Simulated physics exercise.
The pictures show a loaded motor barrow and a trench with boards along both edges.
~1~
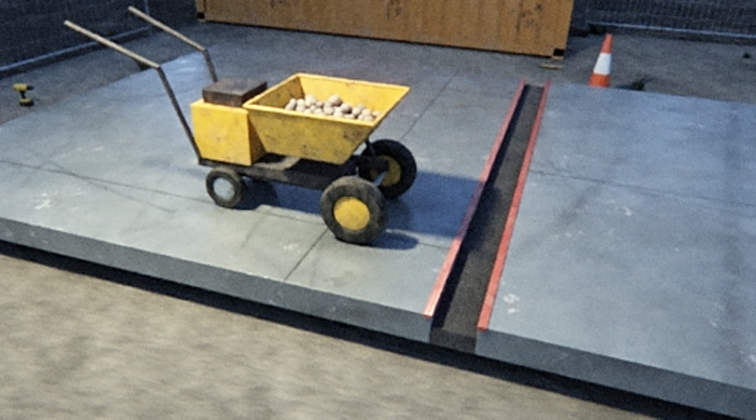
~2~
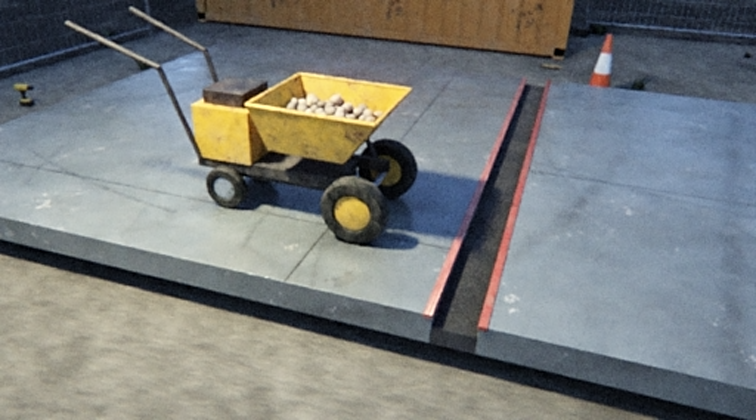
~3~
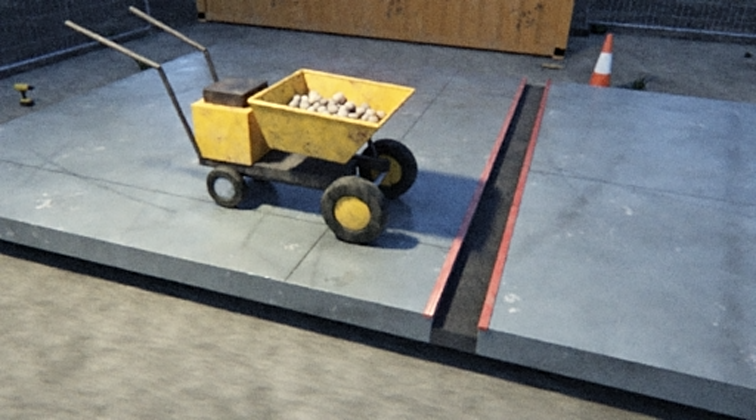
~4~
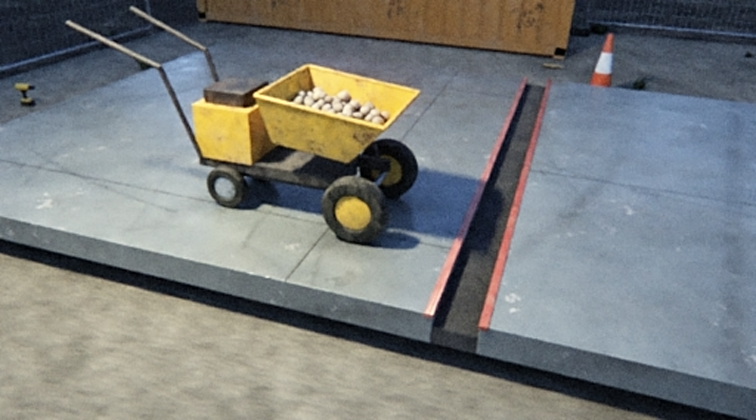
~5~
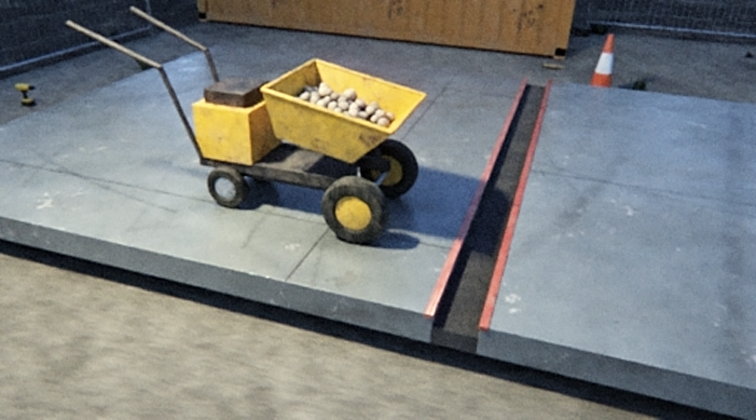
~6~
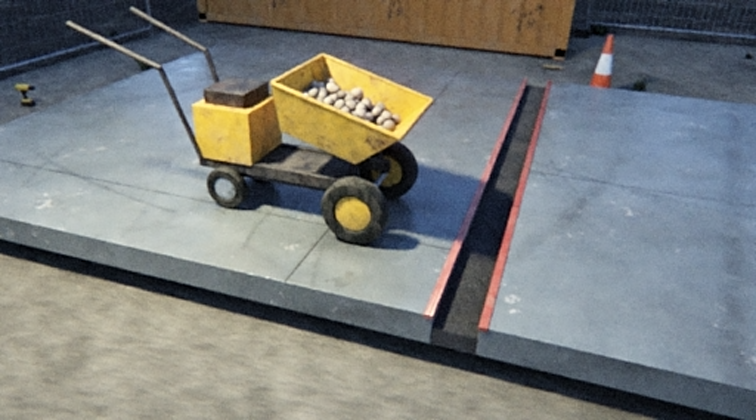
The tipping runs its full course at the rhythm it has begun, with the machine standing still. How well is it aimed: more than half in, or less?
The trench ends with the larger part of it.
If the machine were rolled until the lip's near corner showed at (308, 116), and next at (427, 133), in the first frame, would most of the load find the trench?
At the first place below a half, at the second under half.
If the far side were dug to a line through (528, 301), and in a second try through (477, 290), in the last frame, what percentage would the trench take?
Roughly 90 per cent, and 50 per cent.
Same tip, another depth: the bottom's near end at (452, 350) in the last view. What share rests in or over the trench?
Some 90 per cent.
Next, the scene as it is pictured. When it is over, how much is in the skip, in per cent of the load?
Some 0 per cent.
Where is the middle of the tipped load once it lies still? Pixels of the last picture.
At about (487, 234).
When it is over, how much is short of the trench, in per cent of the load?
Roughly 10 in a hundred.
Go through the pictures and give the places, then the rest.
The first picture shows lip of the skip (373, 125), level; top of the load (330, 112), river pebbles; first edge of the trench (441, 282); far edge (492, 293), the trench under half as wide as the skip, and shallow for its width.
The second picture shows lip of the skip (375, 125), level; top of the load (332, 112).
The third picture shows lip of the skip (379, 127), tipped barely; top of the load (323, 114).
The fourth picture shows lip of the skip (385, 129), tipped a little; top of the load (323, 105).
The fifth picture shows lip of the skip (392, 133), tipped a little; top of the load (328, 101).
The sixth picture shows lip of the skip (400, 138), tipped clearly; top of the load (322, 97); first edge of the trench (442, 283); far edge (493, 294).
Just after the last frame, skip tipped steeply; every one in the skip.
A moment on, skip tipped steeply; almost all in the skip; about a tenth in or heaped over the trench; just a few beyond it; just a few falling.
Further on, skip tipped right over; about a tenth in the skip; just a few short of the trench; roughly two thirds in or heaped over the trench; roughly a quarter beyond it.
When it is over, skip tipped right over; about a tenth short of the trench; roughly two thirds in or heaped over the trench; roughly a quarter beyond it.
